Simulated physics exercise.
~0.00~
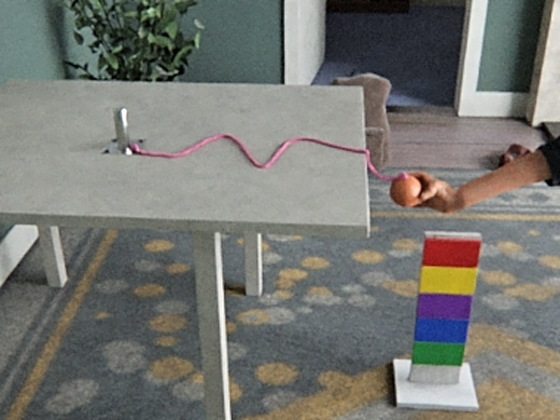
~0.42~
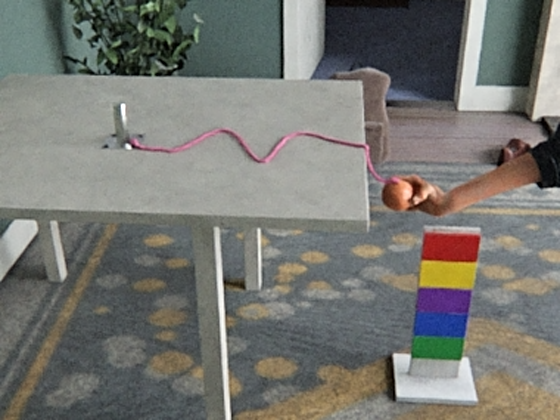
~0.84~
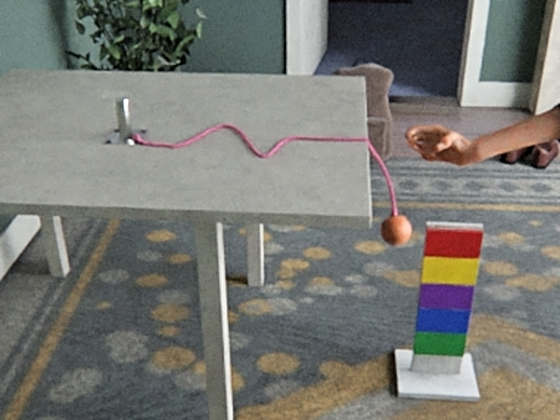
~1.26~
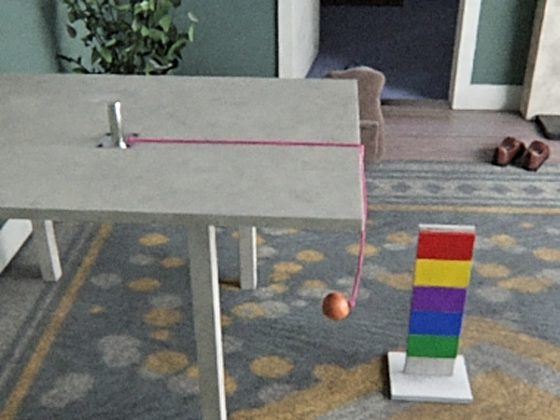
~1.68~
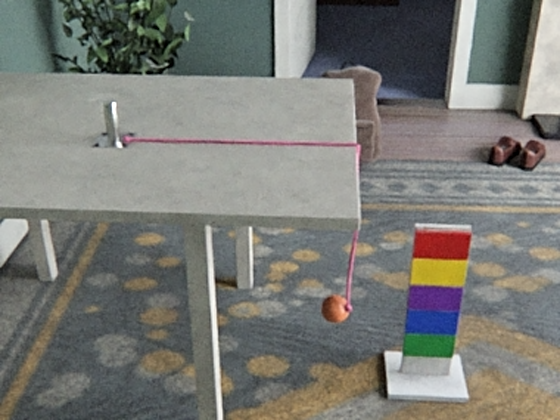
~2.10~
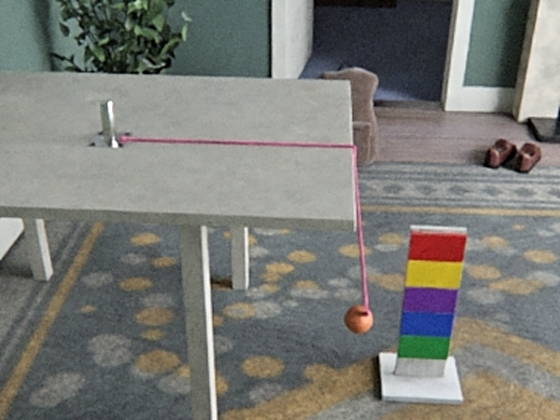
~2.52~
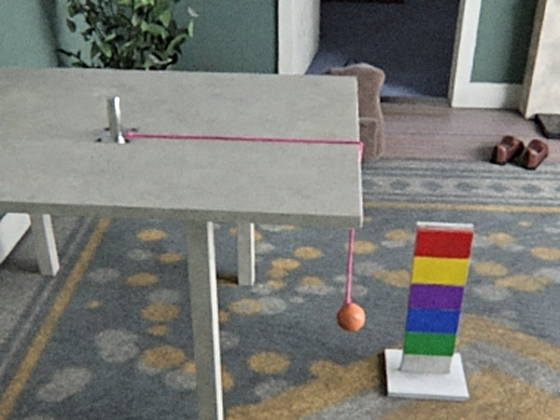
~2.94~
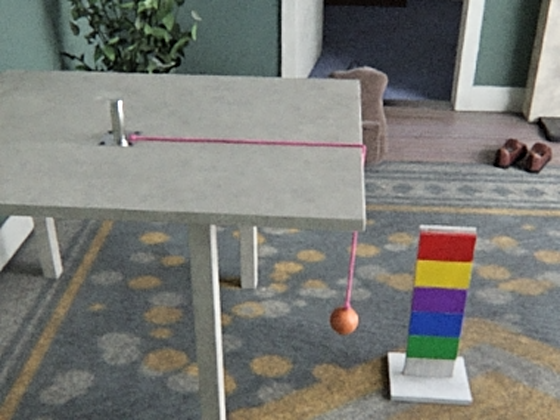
An orange ball on a slack pink cord was let go by a hand beside a striped board, dropped past the table's edge and swung left, then swayed slightly until it hung with its middle level with the blue band.
